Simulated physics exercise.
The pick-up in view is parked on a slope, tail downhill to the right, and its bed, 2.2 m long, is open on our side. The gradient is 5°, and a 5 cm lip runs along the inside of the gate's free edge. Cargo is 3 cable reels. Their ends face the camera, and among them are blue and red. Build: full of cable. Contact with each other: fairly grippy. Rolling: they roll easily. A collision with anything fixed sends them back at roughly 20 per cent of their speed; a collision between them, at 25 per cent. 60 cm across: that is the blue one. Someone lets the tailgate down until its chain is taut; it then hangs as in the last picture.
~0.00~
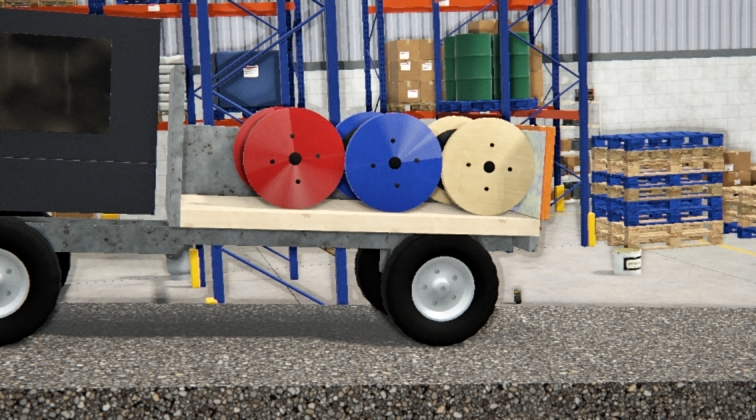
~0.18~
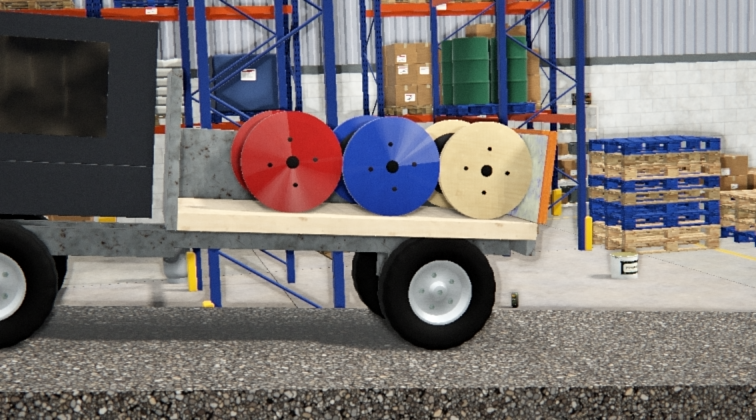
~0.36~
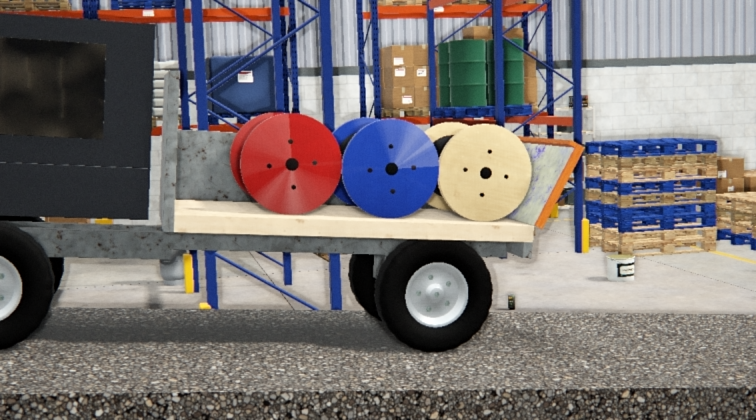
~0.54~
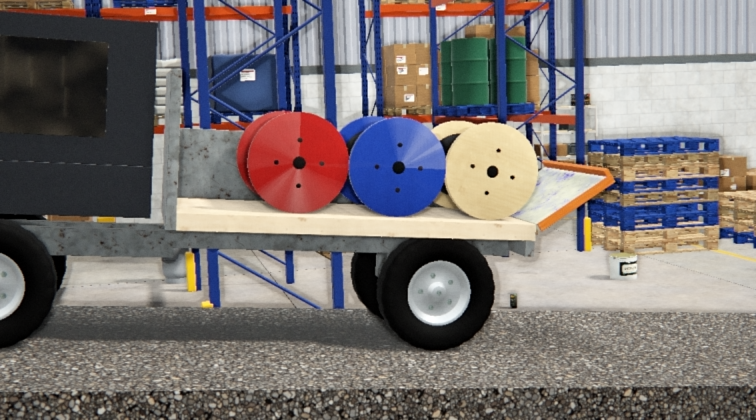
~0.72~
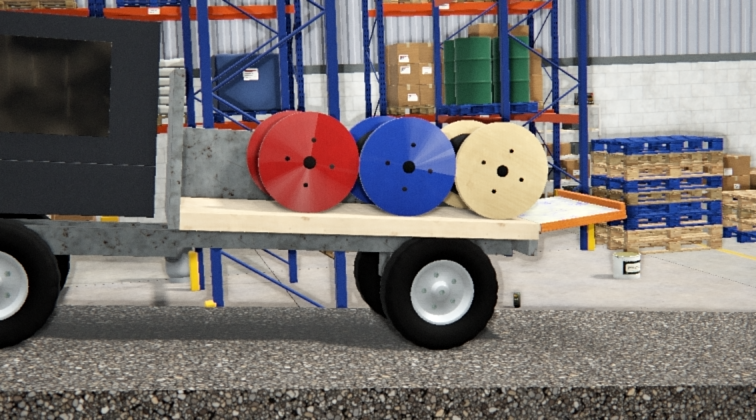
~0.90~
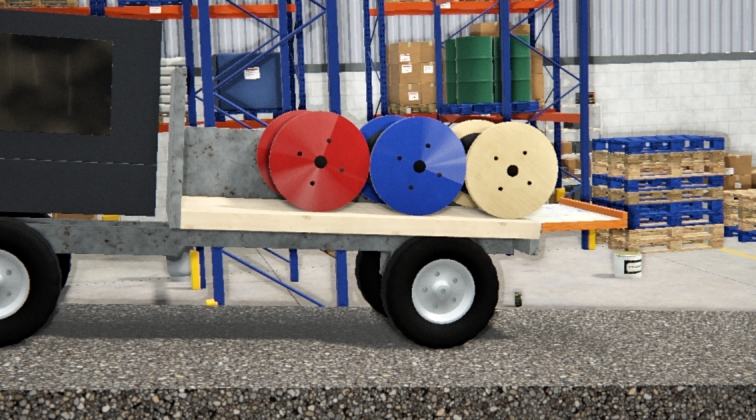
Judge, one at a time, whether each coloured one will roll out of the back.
Blue - it won't. Red - it won't.
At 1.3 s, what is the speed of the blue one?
It's travelling at about 0.5 m/s.
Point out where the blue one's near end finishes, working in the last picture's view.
Around (506, 170).
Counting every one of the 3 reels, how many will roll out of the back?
Altogether that makes 0.
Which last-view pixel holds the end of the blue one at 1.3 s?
Roughly at (447, 168).
By 1.3 s, blue is on the bed, 55 cm short of the hinge, rolling right; red is on the bed, 115 cm short of the hinge, rolling right; 0 gone off the back.
By 1.6 s, blue is on the bed, 40 cm short of the hinge, rolling right; red is on the bed, 100 cm short of the hinge, rolling right; 0 gone off the back.
Finally (2.1 s), blue is on the bed, 20 cm short of the hinge; red is on the bed, 80 cm short of the hinge; 0 gone off the back.
